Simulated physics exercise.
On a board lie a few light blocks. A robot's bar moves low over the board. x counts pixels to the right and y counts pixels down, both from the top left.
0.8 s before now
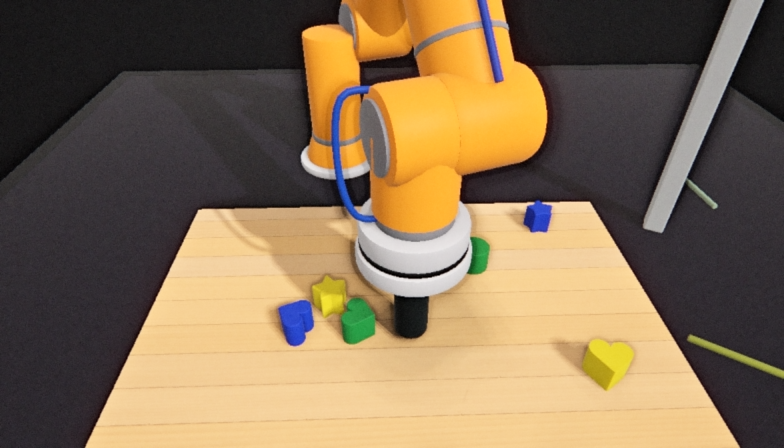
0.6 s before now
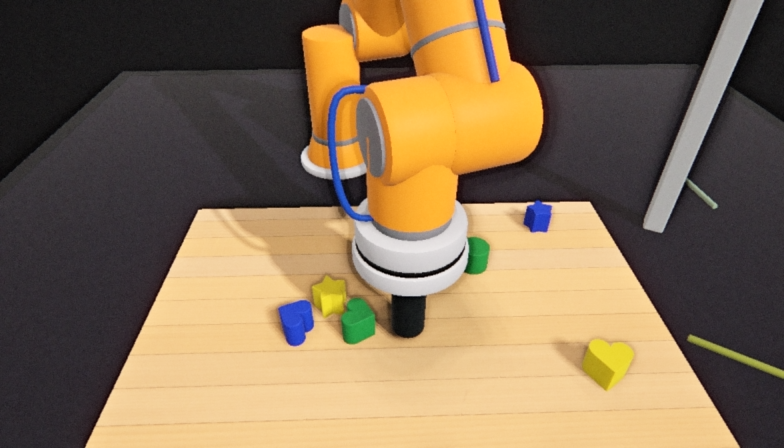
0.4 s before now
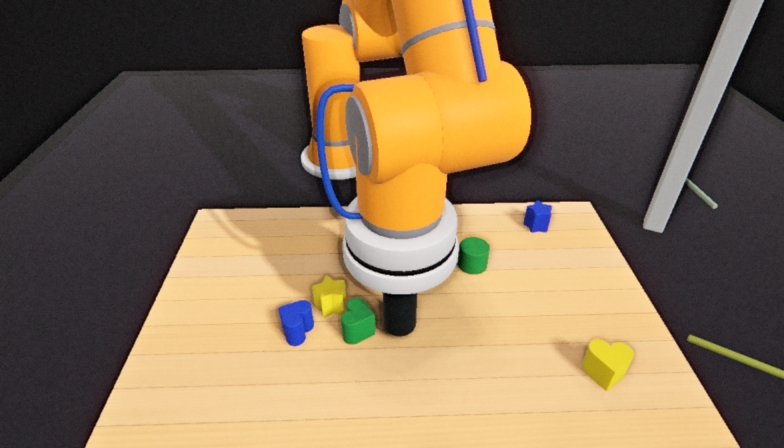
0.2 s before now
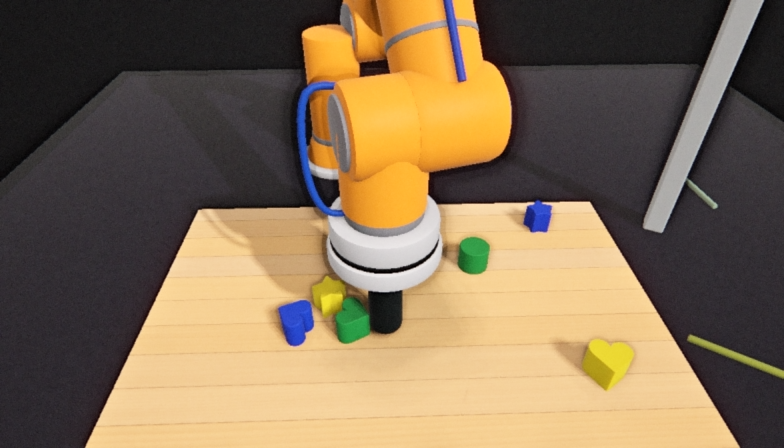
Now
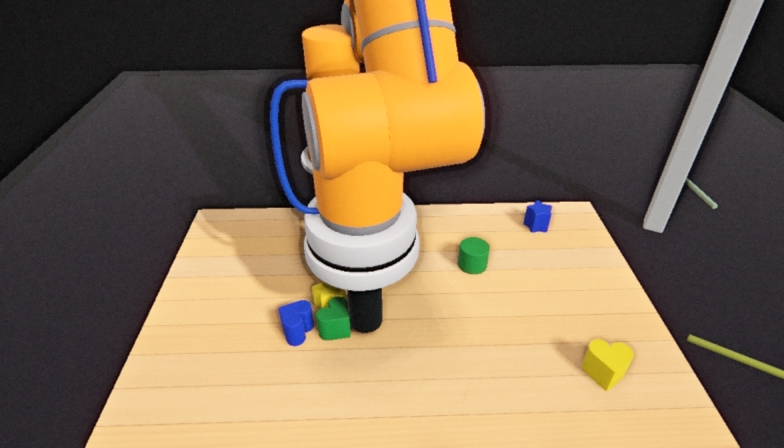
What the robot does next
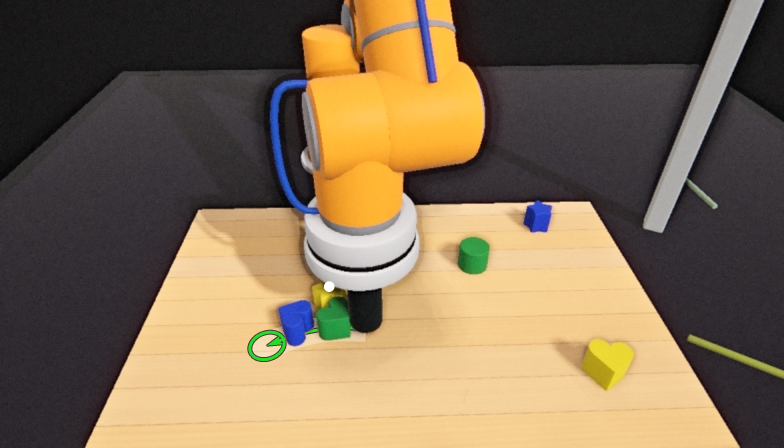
An orange robot arm with a black bar at its lower end moves left, low over a wooden board holding a few small blue, yellow and green blocks. The bar meets the green heart block and pushes it a short way left, toward the blue heart and the yellow star.
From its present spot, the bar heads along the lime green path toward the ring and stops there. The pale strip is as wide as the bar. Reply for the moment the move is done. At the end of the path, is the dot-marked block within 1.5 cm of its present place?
Yes, I think so.
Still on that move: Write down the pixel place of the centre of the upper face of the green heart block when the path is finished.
It sits at (232, 320).
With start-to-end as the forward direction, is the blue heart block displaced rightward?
Yes
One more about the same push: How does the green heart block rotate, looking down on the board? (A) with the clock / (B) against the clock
My pick is A.
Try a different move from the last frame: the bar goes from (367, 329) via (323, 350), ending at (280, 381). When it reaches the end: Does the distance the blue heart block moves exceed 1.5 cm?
The answer is yes.
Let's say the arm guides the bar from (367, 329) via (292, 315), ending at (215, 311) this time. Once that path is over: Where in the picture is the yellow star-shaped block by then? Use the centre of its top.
Its top centre lands on (313, 277).
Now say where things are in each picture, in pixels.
Bar's lower end at (411, 327); blue heart block at (294, 311); yellow star-shaped block at (329, 287); green heart block at (357, 311), in the first picture.
Bar at (408, 326); blocks still, in the second picture.
Bar at (400, 325); blocks still, in the third picture.
Bar at (386, 323); green heart block at (352, 311), in the fourth picture.
Bar at (366, 322); blue heart block at (294, 311); yellow star-shaped block at (329, 287); green heart block at (334, 309), in the fifth picture.
Drawn move, from (367, 329) by way of (334, 328) and (300, 334) to (267, 346); the dot is on the yellow star-shaped block.
What follows on the original path. One third of the way, bar at (333, 321); blue heart block at (271, 310); yellow star-shaped block at (325, 284), turned 30° clockwise; green heart block at (300, 309).
Two thirds of the way, bar at (298, 327); blue heart block at (238, 309); yellow star-shaped block at (324, 284), turned 35° clockwise; green heart block at (265, 313), turned 15° clockwise.
At the end, bar at (265, 338); blue heart block at (218, 307), turned 40° clockwise; yellow star-shaped block at (324, 284), turned 35° clockwise; green heart block at (232, 320), turned 30° clockwise.
